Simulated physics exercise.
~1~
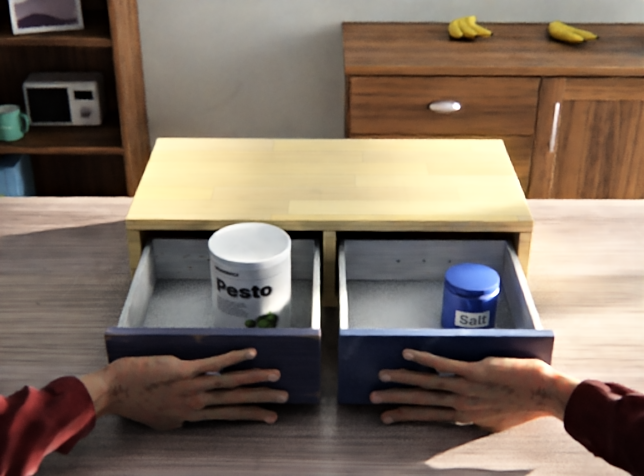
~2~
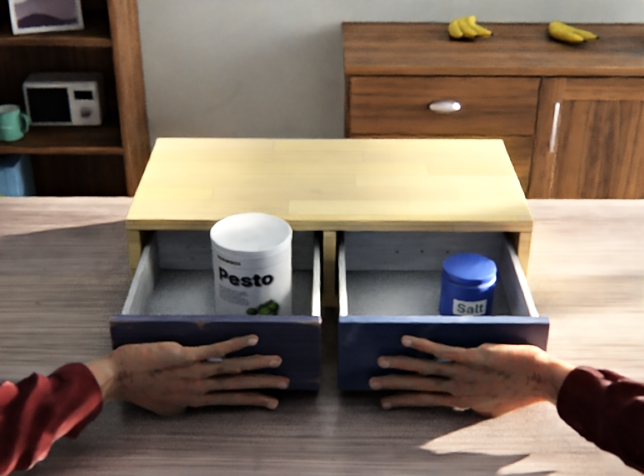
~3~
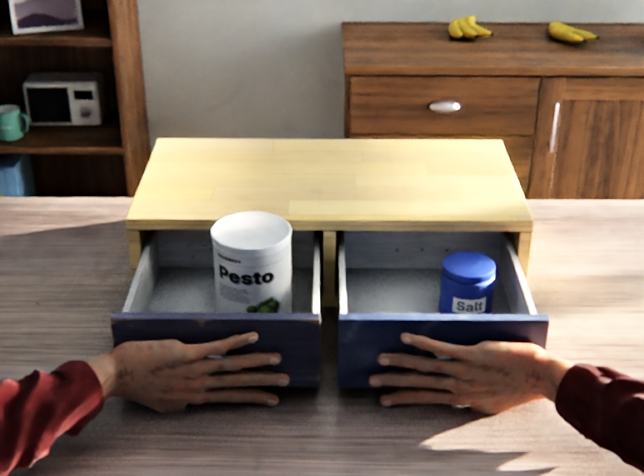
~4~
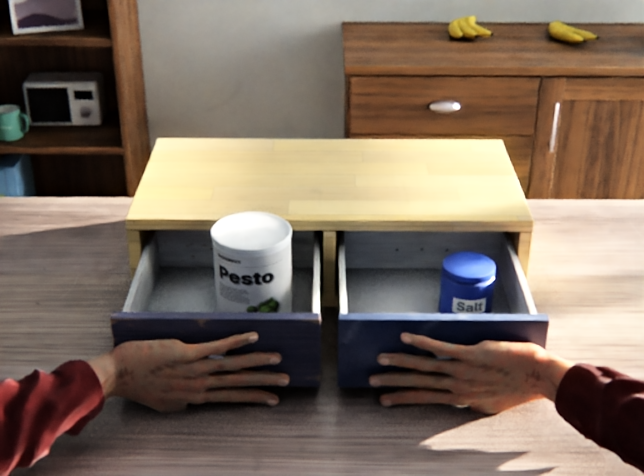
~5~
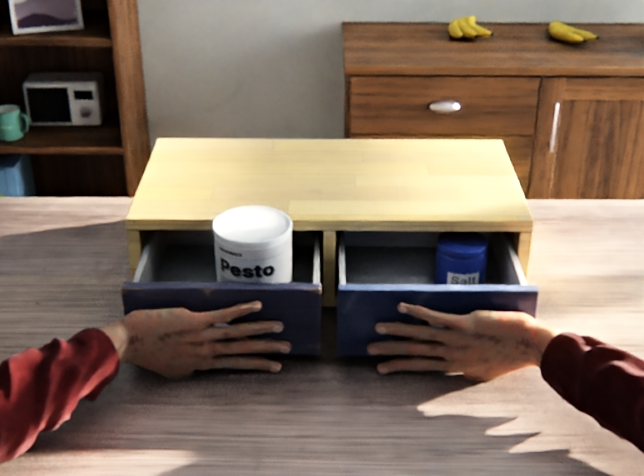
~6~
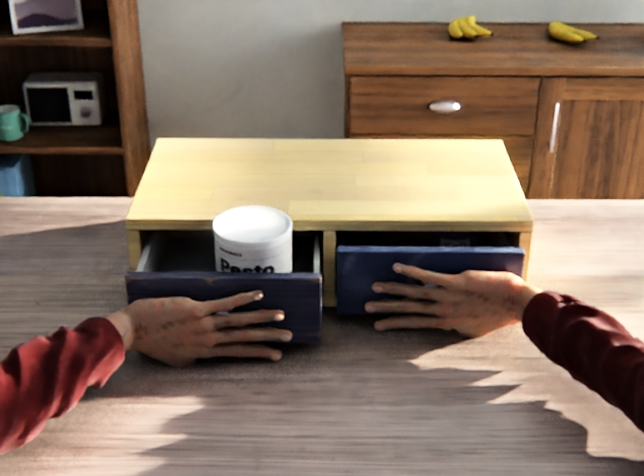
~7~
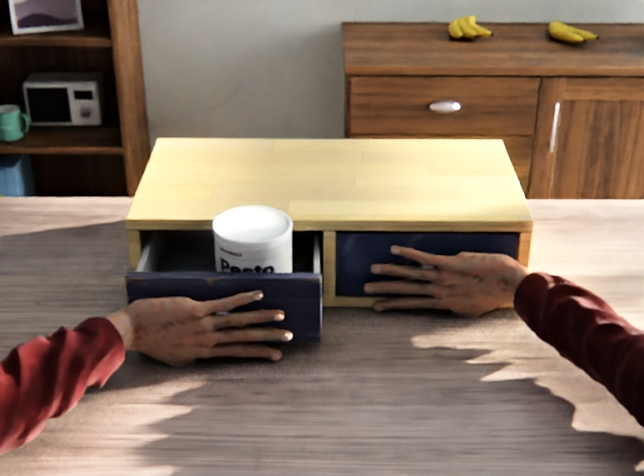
Two hands pushing in drawers holding a pesto tub and blue salt jar, the right closing, the left stopping partly open.
